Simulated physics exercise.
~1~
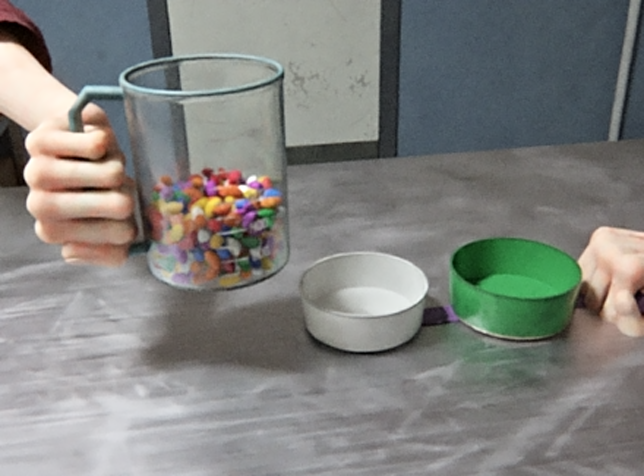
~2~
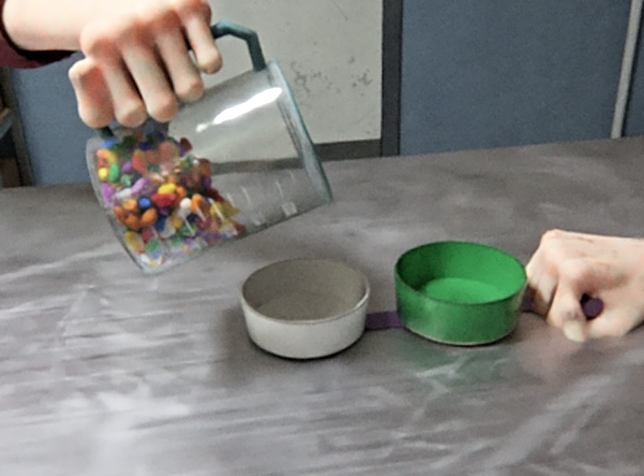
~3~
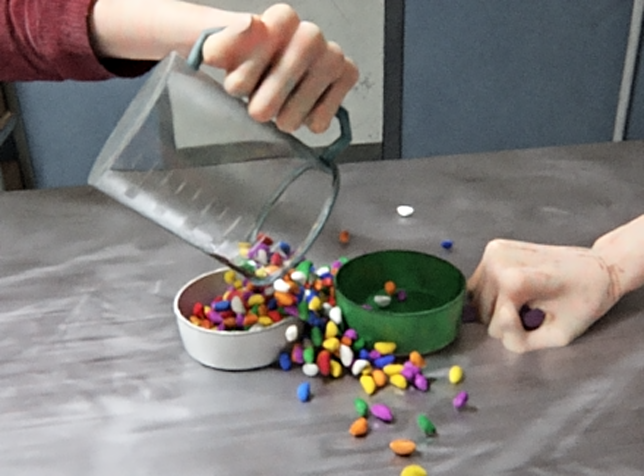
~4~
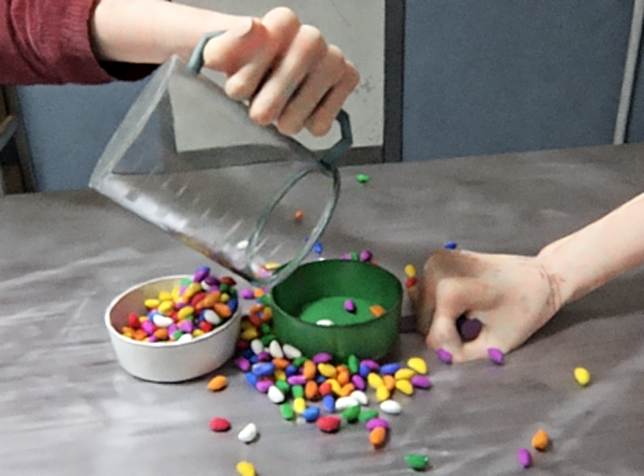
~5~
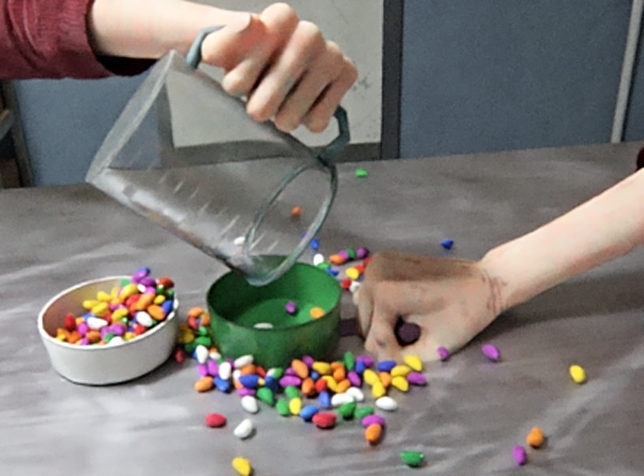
Hands tipping a jug of colourful jelly beans over joined dishes sliding left, filling the white one and scattering many across the table.
